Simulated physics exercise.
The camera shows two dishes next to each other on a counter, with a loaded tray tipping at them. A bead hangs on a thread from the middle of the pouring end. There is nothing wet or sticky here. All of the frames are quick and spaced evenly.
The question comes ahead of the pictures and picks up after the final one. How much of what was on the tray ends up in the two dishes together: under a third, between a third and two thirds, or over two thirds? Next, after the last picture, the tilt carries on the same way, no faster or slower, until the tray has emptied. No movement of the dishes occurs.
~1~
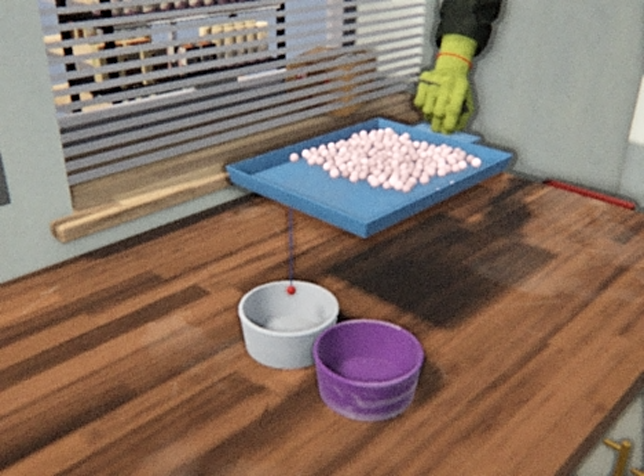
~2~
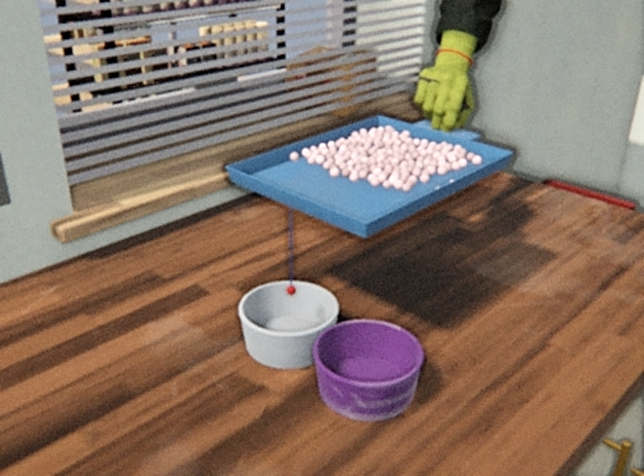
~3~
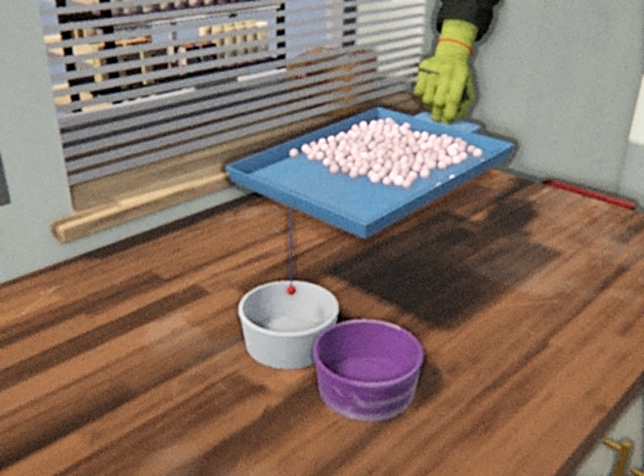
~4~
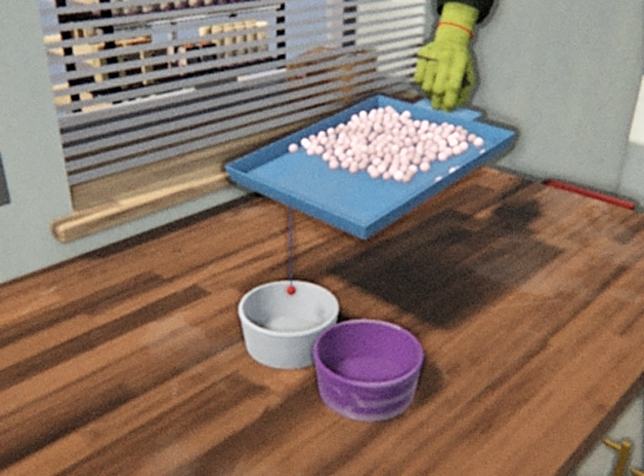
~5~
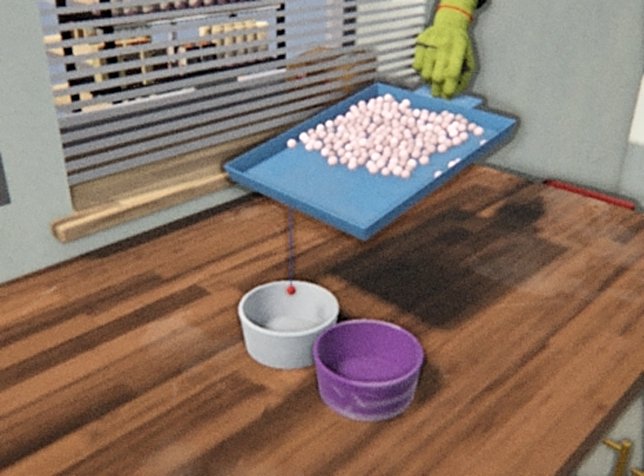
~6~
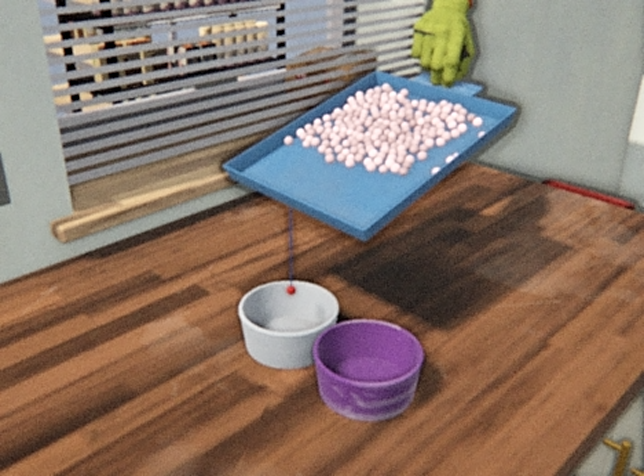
The caught part is no less than a third and no more than two thirds.
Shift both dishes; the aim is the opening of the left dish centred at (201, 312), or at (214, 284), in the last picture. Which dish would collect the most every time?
The one on the right side; the one on the right side.
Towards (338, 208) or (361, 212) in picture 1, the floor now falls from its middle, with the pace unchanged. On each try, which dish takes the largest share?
Try one - the dish to the right; try two - the dish to the right.
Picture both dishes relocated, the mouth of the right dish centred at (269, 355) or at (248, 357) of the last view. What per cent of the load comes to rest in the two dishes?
60 %, 30 %.
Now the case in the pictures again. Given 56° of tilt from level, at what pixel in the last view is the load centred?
About (309, 200).
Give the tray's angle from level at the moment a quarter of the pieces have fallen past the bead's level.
It's turned some 85 degrees by then.
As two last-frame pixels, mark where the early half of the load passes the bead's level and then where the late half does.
At (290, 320) for the first part, then at (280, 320) for the others.
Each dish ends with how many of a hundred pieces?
Left about 20, right about 30 in a hundred.
Soon, tray tipped steeply; most on the tray; a stray few in the right dish; a stray few in the left dish; a small part outside both; a small part in the air.
A while on, tray tipped right over; about a quarter on the tray; a small part in the right dish; a small part in the left dish; about a quarter outside both; about a third in the air.
Towards the end, tray tipped past a quarter turn; about a quarter in the right dish; about a quarter in the left dish; about half outside both.
Finally, tray tipped past a quarter turn; about a quarter in the right dish; about a quarter in the left dish; about half outside both.
